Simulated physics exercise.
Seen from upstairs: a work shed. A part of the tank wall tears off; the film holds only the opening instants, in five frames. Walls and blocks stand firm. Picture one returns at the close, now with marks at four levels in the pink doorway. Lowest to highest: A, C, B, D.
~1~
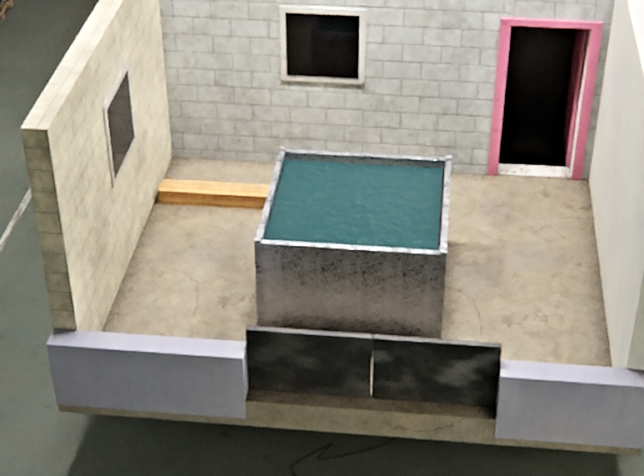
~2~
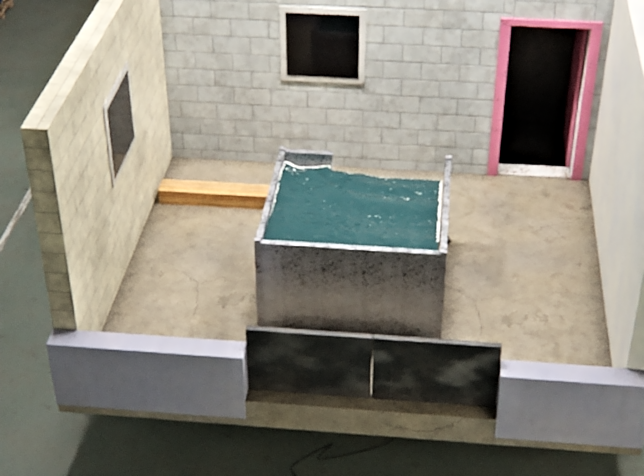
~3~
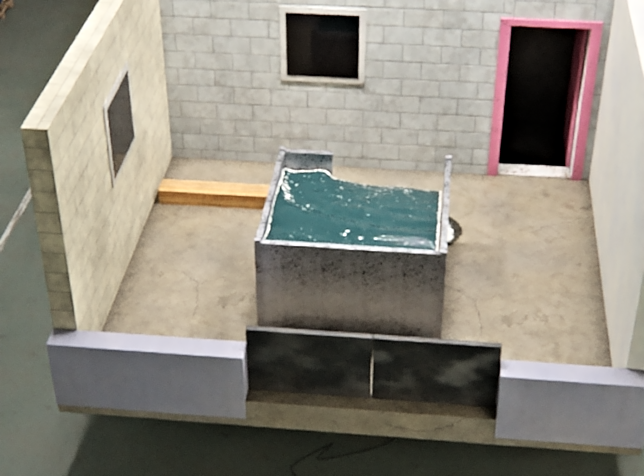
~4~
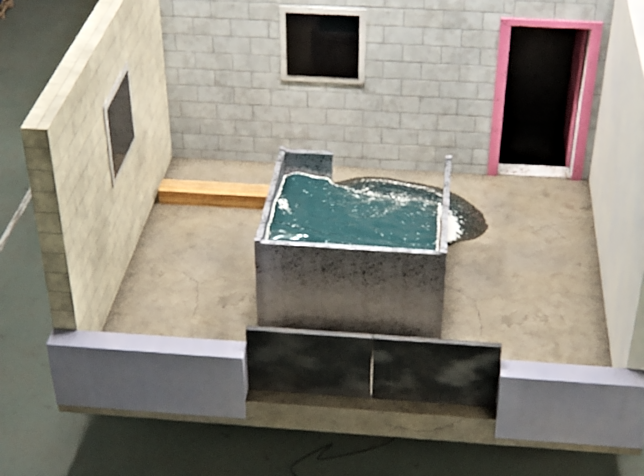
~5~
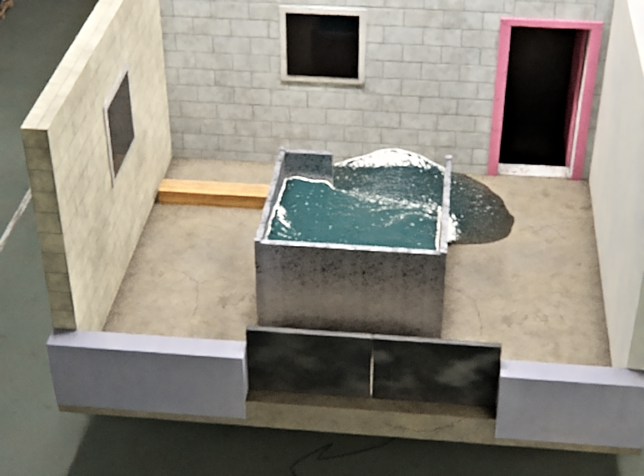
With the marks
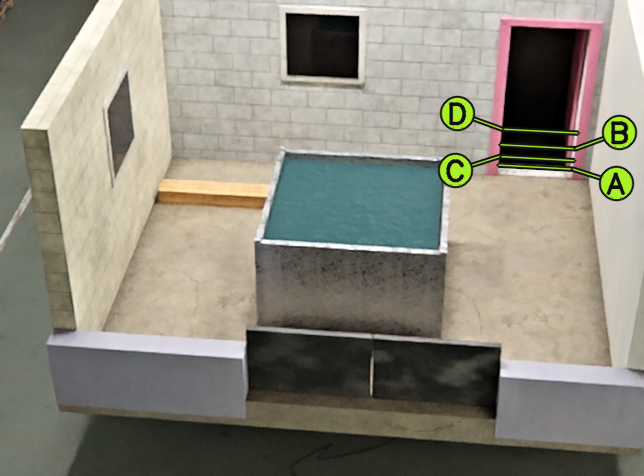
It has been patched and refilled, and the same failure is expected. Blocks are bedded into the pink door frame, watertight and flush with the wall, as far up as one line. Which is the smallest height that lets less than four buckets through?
I would pick mark B.
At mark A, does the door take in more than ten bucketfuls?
Yes, clearly.
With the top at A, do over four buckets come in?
Yes.
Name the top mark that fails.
It is C.
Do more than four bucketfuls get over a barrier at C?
Yes, it does.
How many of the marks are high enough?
Two.
In lime, A at (535, 167); B at (537, 146); C at (536, 158); D at (539, 131); from the bottom up A, C, B, D.
For mark A, dozens of bucketfuls pour in.
For mark B, a bucket or two gets in.
For mark C, about 8 bucketfuls get in.
For mark D, a splash gets over, under a bucket.
